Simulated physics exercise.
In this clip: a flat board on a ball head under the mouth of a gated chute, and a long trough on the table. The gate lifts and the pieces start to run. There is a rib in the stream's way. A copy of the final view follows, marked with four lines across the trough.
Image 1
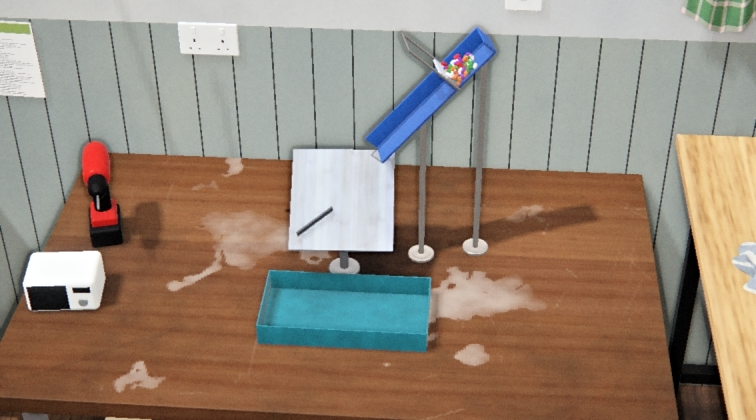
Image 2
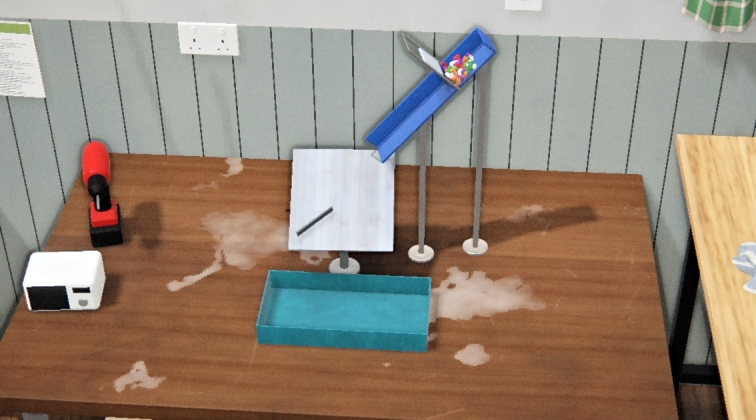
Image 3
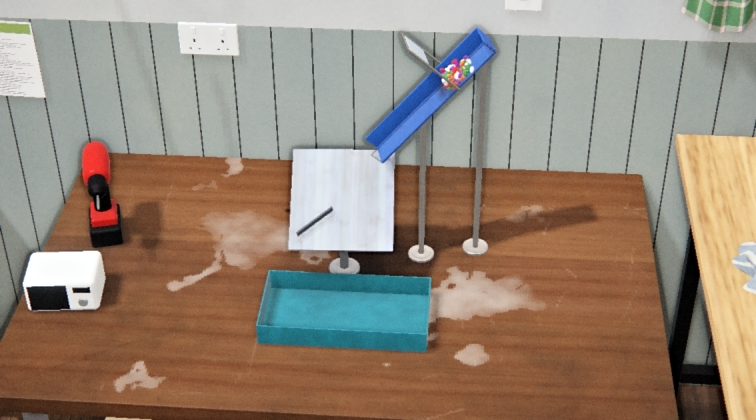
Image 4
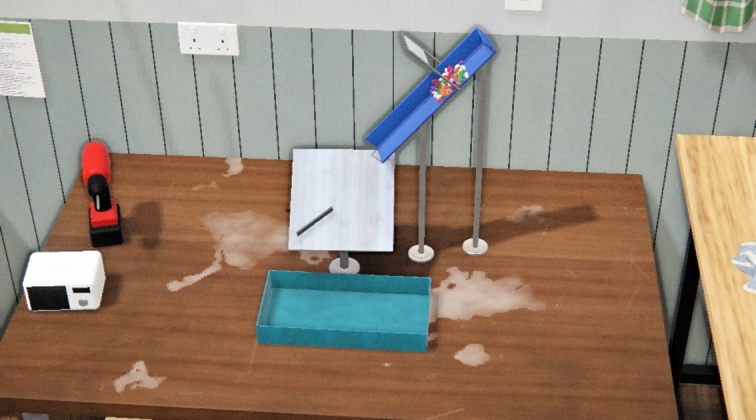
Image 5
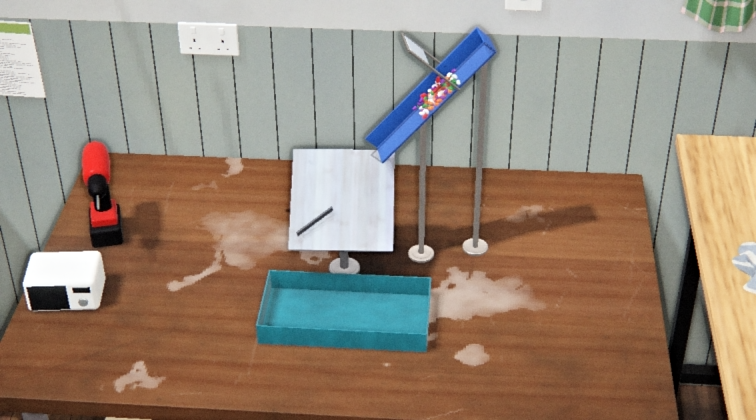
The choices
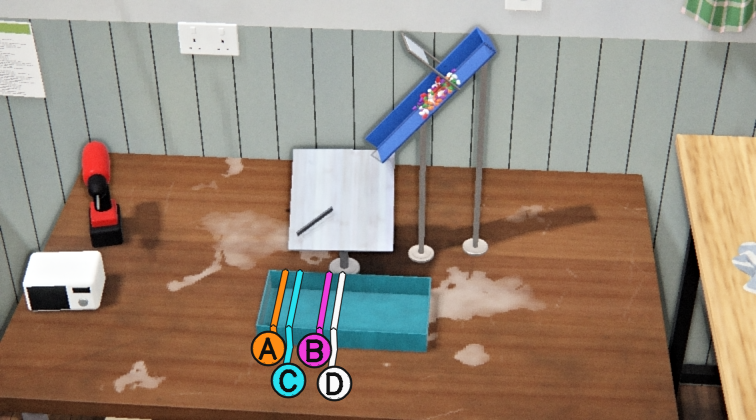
Colourful jelly beans sat bunched behind a gate high in a sloping blue chute, then the gate lifted and they slid partway down it, above a tilted pale board and an empty teal trough.
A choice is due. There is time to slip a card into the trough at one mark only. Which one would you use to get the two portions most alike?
Line B.
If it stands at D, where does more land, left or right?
More lands on the left.
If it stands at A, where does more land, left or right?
More lands on the right.
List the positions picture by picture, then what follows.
The first frame shows load behind the gate (460, 69), jelly beans; lip of the chute (380, 155), sloping fairly steeply.
The second frame shows middle of the board (342, 199), tilted fairly steeply; middle of its low edge (341, 250); of its high edge (344, 149).
The third frame shows front corners of the trough (257, 326) and (426, 334), empty; front of the load (444, 81).
The fourth frame shows middle of the load (450, 81); its front (433, 92), roughly a quarter of the way to the lip; rib from (332, 206) to (297, 233).
The fifth frame shows middle of the load (440, 90); its front (415, 108), roughly half of the way to the lip.
On the marked copy, line A crosses the front rim at (273, 326); line B crosses the front rim at (319, 329); line C crosses the front rim at (288, 327); line D crosses the front rim at (333, 329).
Choosing A, of what is caught, roughly a quarter on the left of the divider, the larger part on the right.
Choosing B, of what is caught, roughly two thirds on the left of the divider, roughly a third on the right.
Choosing C, of what is caught, roughly a quarter on the left of the divider, the larger part on the right.
Choosing D, of what is caught, the larger part on the left of the divider, roughly a quarter on the right.
